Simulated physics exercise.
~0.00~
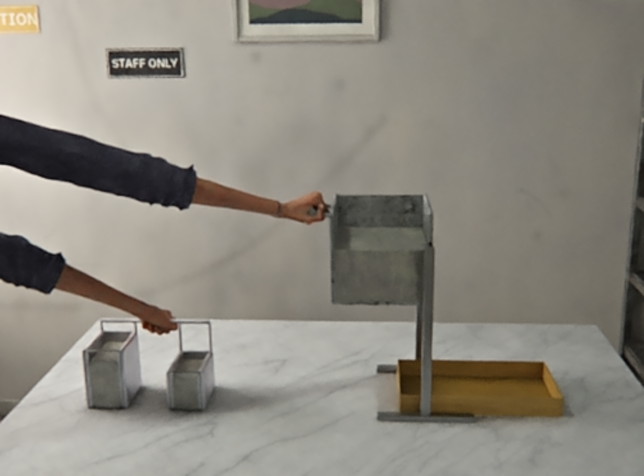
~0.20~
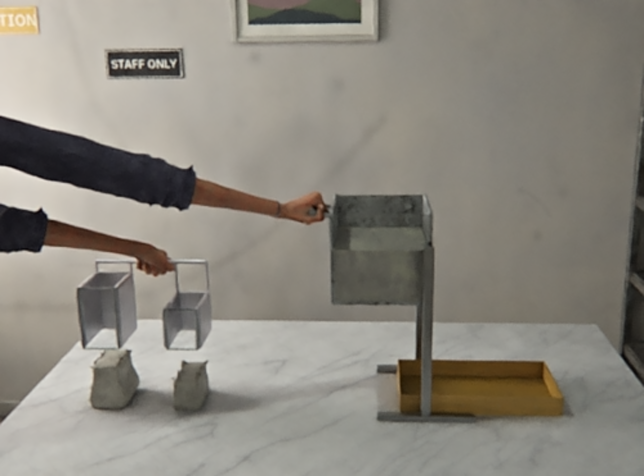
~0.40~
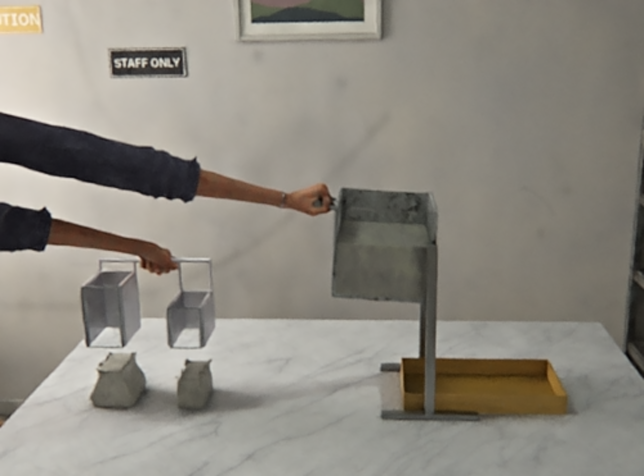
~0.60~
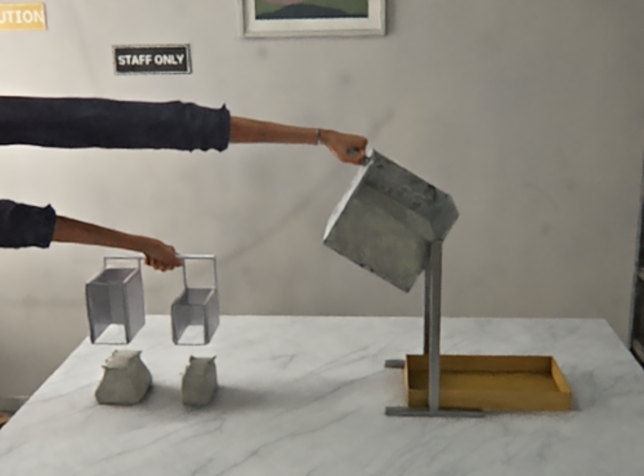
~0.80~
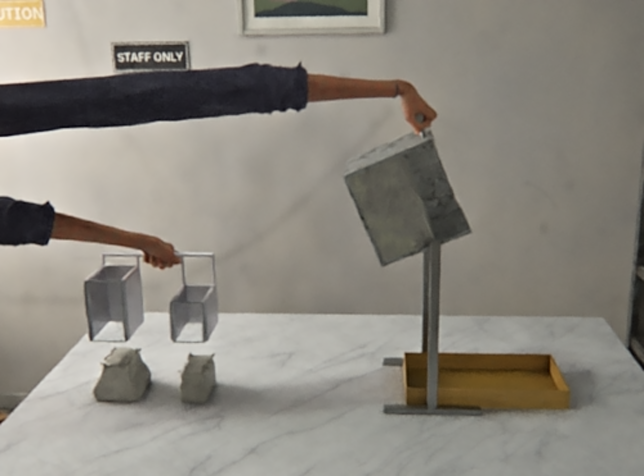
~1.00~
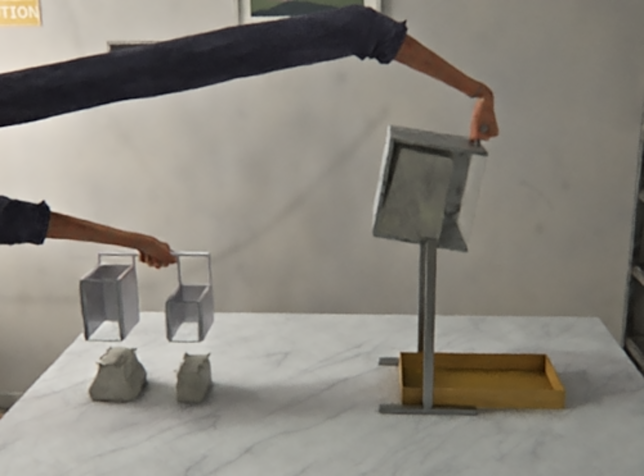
A hand lifts casings off two grey blocks, then another tilts a metal tub far rightward.
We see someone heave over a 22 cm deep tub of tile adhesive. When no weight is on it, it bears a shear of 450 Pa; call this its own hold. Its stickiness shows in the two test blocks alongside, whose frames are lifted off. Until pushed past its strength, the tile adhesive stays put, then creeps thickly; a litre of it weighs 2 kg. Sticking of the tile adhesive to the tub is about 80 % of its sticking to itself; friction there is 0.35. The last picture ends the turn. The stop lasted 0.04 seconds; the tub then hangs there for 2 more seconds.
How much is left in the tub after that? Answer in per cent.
About 48 %.
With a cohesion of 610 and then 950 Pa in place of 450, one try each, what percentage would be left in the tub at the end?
The answers, in order, are 50 % and 50 %.
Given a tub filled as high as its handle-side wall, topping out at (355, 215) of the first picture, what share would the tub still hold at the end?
60 %, roughly.
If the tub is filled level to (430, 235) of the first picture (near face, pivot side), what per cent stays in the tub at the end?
Then roughly 35 %.
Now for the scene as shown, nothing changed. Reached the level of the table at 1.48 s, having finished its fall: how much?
45 %.
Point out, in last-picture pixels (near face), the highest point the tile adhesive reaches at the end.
Close to pixel (411, 209).
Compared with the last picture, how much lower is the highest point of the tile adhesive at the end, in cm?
The top ends up some 14 cm below its level in the last picture.
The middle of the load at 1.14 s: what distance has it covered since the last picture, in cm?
It has moved around 7 centimetres.
By 1.14 s, the tub is at 100 degrees and holds 93 %.
By 1.31 s, the tub is at 100 degrees and holds 50 %.
By 1.48 s, the tub is at 100 degrees and holds 48 %.
By 1.65 s, the tub is at 100 degrees and holds 48 %.
By 3.00 s, at the end, the tub is at 100 degrees and holds 48 %.
